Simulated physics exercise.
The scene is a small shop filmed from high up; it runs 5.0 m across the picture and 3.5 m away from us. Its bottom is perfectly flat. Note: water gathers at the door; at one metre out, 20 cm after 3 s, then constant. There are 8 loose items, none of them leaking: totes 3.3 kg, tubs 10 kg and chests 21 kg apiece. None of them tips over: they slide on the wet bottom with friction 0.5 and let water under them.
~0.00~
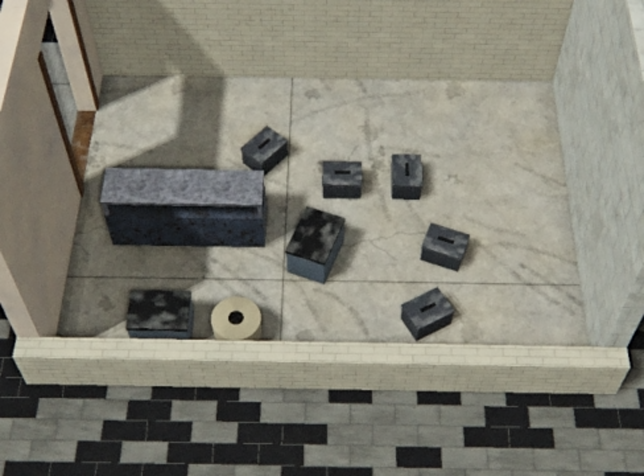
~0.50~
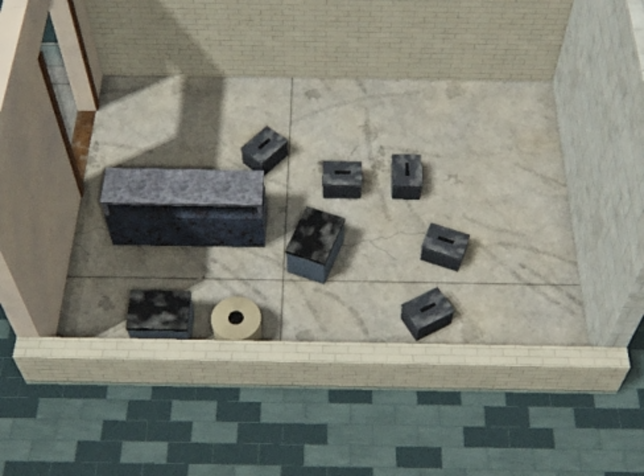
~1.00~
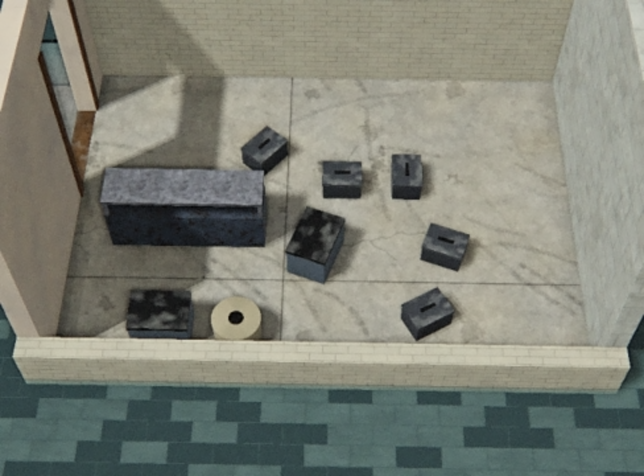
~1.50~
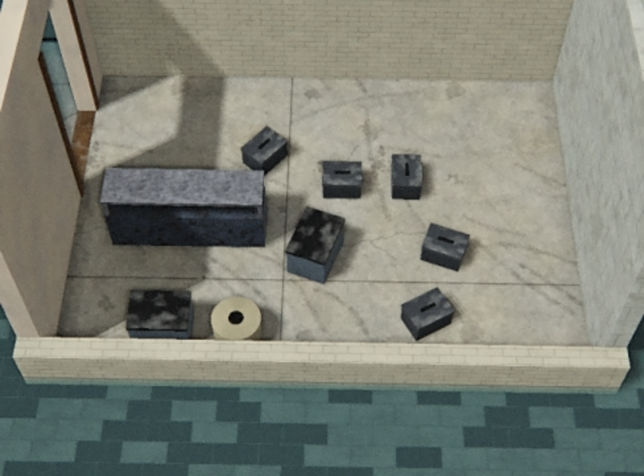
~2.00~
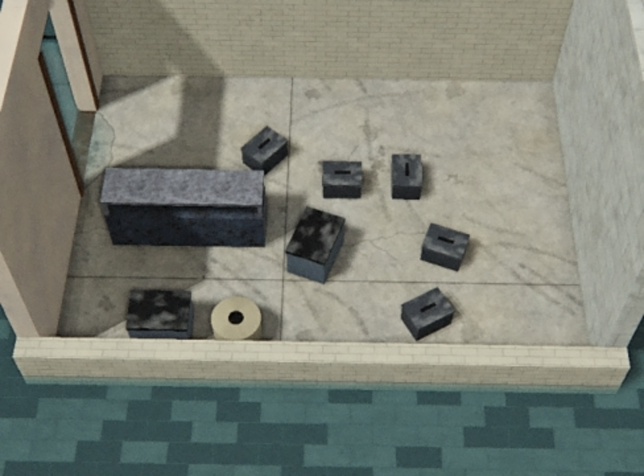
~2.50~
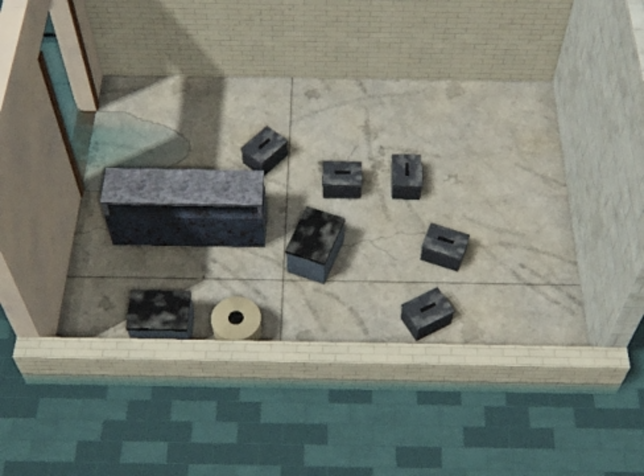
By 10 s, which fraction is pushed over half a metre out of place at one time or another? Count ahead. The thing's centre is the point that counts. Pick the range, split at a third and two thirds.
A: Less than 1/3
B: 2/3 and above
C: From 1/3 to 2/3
From 1/3 to 2/3.
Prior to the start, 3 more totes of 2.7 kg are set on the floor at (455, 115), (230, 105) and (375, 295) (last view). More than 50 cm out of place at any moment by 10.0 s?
First one crosses the line, second one crosses the line, third one stays inside the line.
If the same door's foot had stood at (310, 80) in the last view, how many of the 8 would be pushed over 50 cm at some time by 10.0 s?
Then 5 of them would.
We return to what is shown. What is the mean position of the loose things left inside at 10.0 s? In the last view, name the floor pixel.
The average lands around (365, 310).
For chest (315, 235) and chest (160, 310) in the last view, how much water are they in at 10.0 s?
First about 2 cm, second about 1 cm.
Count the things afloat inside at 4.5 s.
The number is 0.
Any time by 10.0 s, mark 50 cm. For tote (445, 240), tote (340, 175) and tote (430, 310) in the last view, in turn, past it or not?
In that order: Above the mark, above the mark, above the mark.
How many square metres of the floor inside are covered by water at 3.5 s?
About 3.5 m2.
After 3.5 s 0 of 8 are over 50 cm from their spots; 0 afloat.
After 4.5 s 1 of 8 are over 50 cm from their spots; 0 afloat.
After 7.0 s 4 of 8 are over 50 cm from their spots; 3 afloat.
After 10.0 s 5 of 8 are over 50 cm from their spots, and 5 have been at some point; 5 afloat.
